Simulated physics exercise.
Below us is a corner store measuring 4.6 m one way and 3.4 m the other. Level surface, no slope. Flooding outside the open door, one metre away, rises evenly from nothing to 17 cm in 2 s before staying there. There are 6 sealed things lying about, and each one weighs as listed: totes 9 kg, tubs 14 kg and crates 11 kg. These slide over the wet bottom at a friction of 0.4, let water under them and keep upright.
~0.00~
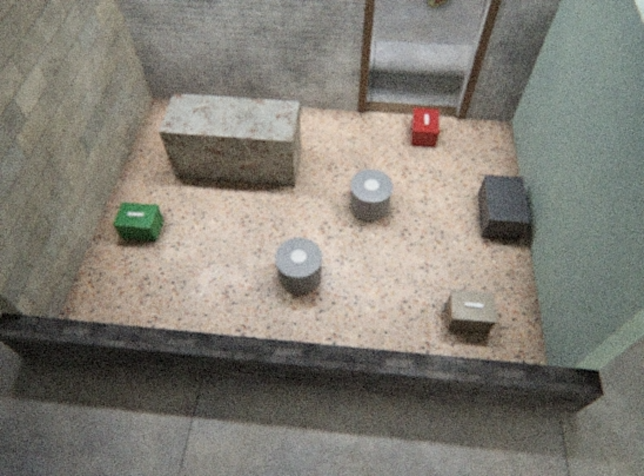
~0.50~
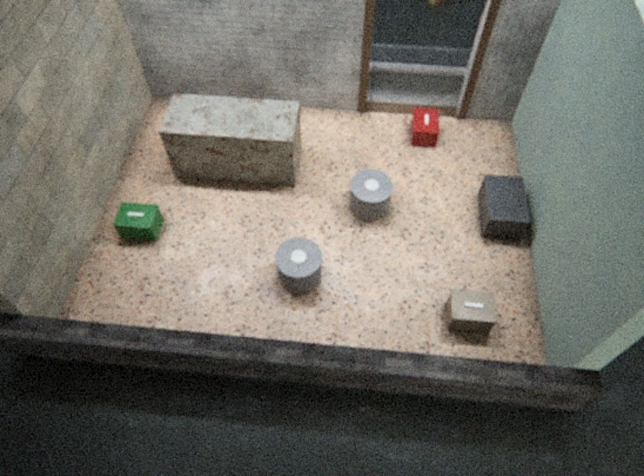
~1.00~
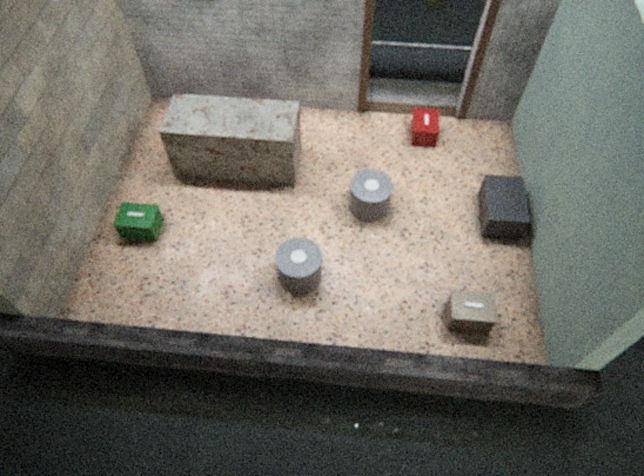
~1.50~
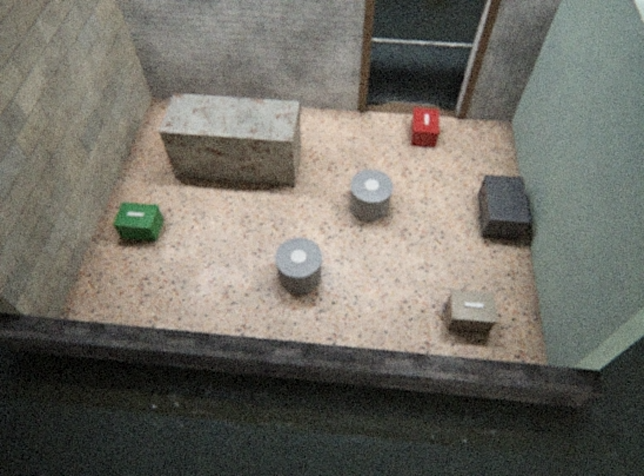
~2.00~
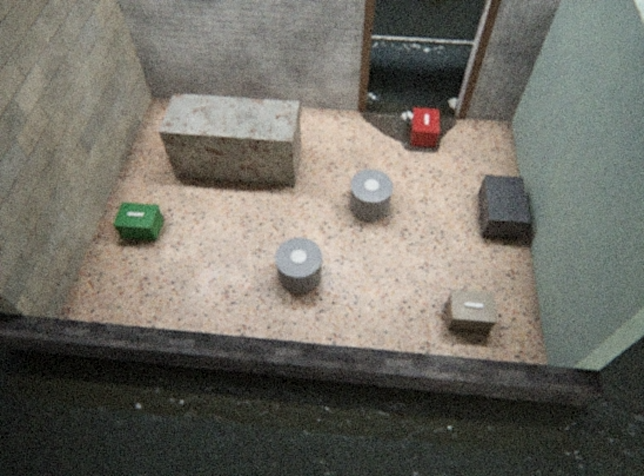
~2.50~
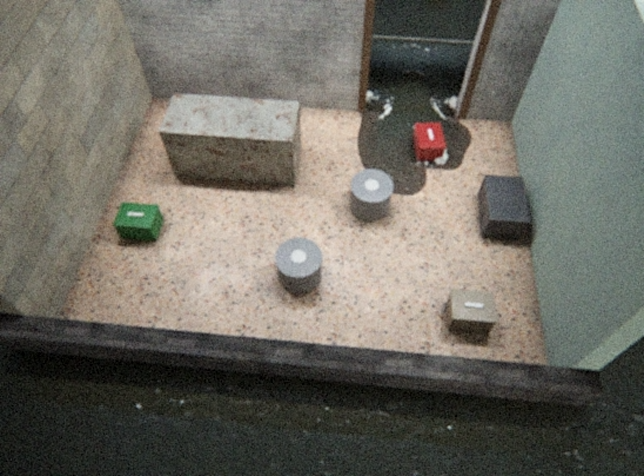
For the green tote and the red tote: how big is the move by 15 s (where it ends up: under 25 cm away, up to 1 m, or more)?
Green tote: A long trip; red tote: A long trip.
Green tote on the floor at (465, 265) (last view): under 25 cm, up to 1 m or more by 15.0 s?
Short answer, it is taken a long way.
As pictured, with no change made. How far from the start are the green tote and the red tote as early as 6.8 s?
Close to 0 cm for the first and 250 cm for the second.
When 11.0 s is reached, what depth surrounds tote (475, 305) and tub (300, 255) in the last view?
Depths: Near 10 cm, then near 7 cm.
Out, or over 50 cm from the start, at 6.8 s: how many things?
2 in all.
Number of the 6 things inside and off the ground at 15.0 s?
6.
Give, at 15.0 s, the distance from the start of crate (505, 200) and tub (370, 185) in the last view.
One is off by 400 cm, the other by 150 cm, in the order asked.
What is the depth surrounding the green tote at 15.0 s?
Depth: About 10 cm.
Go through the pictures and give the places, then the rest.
The first frame shows the green tote at (136, 215), on the bottom; the red tote at (427, 120) rests on the ground; water covers 0.0 m2; 0 of 6 have shifted.
The second frame shows the green tote at (136, 215) rests on the ground; the red tote at (427, 120), on the bottom; water covers 0.0 m2; 0 of 6 have shifted.
The third frame shows the green tote at (136, 215), on the bottom; the red tote at (427, 120), on the bottom; water covers 0.0 m2; 0 of 6 have shifted.
The fourth frame shows the green tote at (136, 215), on the bottom; the red tote at (427, 120) rests on the ground; water covers 0.0 m2; 0 of 6 have shifted.
The fifth frame shows the green tote at (136, 215), on the bottom; the red tote at (427, 120) rests on the ground; 0.3 m2 under water; 0 of 6 have shifted.
The sixth frame shows the green tote at (136, 215), on the bottom; the red tote at (430, 135) rests on the ground, 25 cm from its start; 1.1 m2 under water; 1 of 6 have shifted.
After 3.5 s the green tote is near (136, 215), 0.0 m from its start, aground; the red tote is near (446, 189), 1.1 m from its start, aground; 0 afloat.
After 6.8 s the green tote is near (136, 215), 0.0 m from its start, aground; the red tote is near (477, 294), 2.3 m from its start, afloat; 3 afloat.
After 11.0 s the green tote is near (146, 153), 0.9 m from its start, aground; the red tote is near (296, 308), 2.9 m from its start, afloat; 3 afloat.
After 15.0 s the green tote is near (329, 104), 2.6 m from its start, afloat; the red tote is near (125, 185), 3.5 m from its start, afloat; 6 afloat.
